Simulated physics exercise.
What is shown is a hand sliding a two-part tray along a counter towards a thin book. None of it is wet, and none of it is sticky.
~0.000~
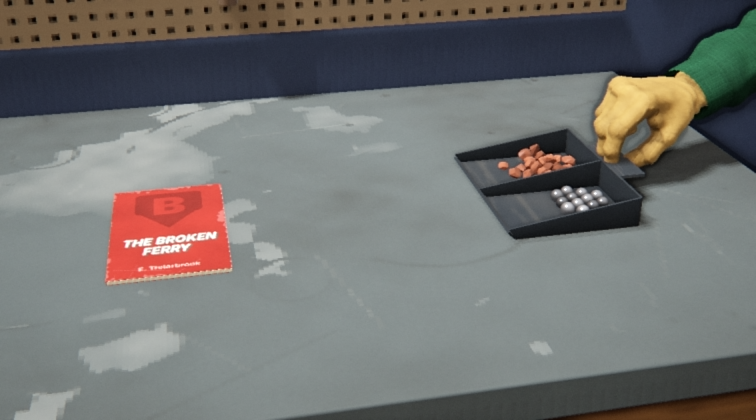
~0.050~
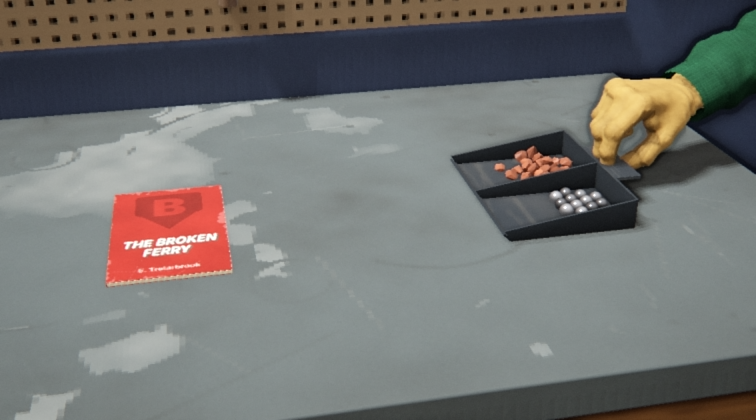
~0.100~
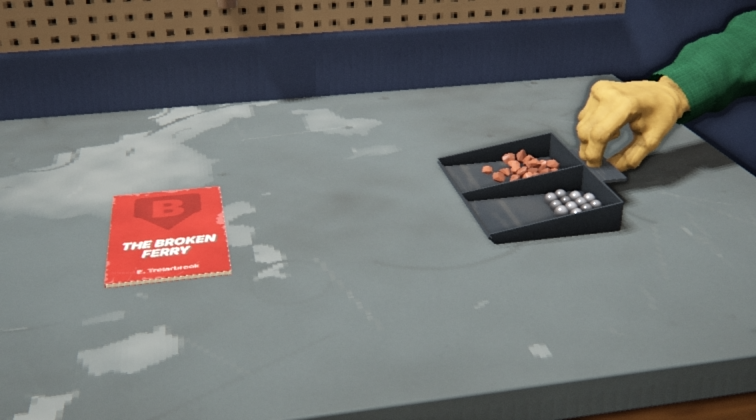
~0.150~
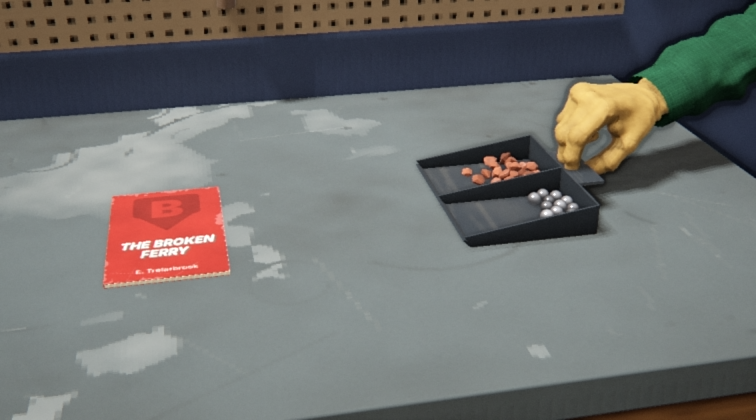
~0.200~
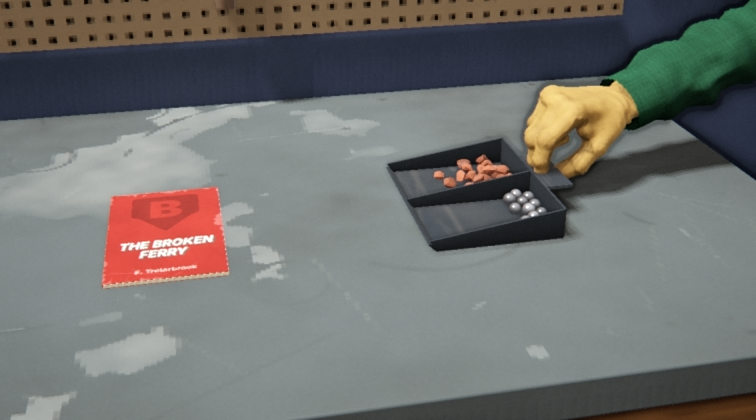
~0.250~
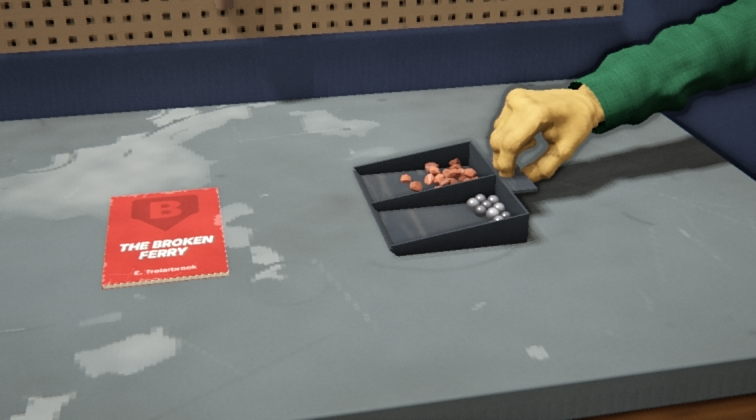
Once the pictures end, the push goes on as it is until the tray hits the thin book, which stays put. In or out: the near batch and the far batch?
At the sudden stop, the near batch sheds a few pieces; the far batch loses nothing.
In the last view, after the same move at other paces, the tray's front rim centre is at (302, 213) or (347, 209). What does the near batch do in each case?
With the first speed it partly escapes, and with the second it partly escapes.
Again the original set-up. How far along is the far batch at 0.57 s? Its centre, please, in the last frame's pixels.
Near (254, 198).
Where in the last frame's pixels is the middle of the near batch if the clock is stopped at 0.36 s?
Estimated centre: (411, 220).
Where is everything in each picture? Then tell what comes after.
In the first picture, front rim near (479, 192), at rest; thin book near (169, 250); near batch near (572, 198), a few steel balls; far batch near (548, 168), a few bits of crushed brick.
In the second picture, front rim near (475, 194), hardly any of the way covered; far batch near (545, 170).
In the third picture, front rim near (461, 196), a little of the way covered; near batch near (566, 202).
In the fourth picture, front rim near (438, 199), near a quarter of the way covered; far batch near (513, 175).
In the fifth picture, front rim near (406, 203), near a quarter of the way covered; near batch near (529, 209).
In the sixth picture, front rim near (370, 207), near half of the way covered; thin book near (165, 254); near batch near (493, 214); far batch near (453, 183).
After 0.36 s, tray still sliding, front rim near (297, 214); near batch all inside; far batch all inside.
After 0.57 s, tray stopped at the thin book; near batch all inside, moved towards the front rim; far batch all inside, moved towards the front rim.
After 0.78 s, tray stopped at the thin book; near batch near two thirds out of the tray; far batch all inside, moved towards the front rim.
In the end (1.6 s), tray stopped at the thin book; near batch near two thirds out of the tray; far batch all inside, moved towards the front rim.
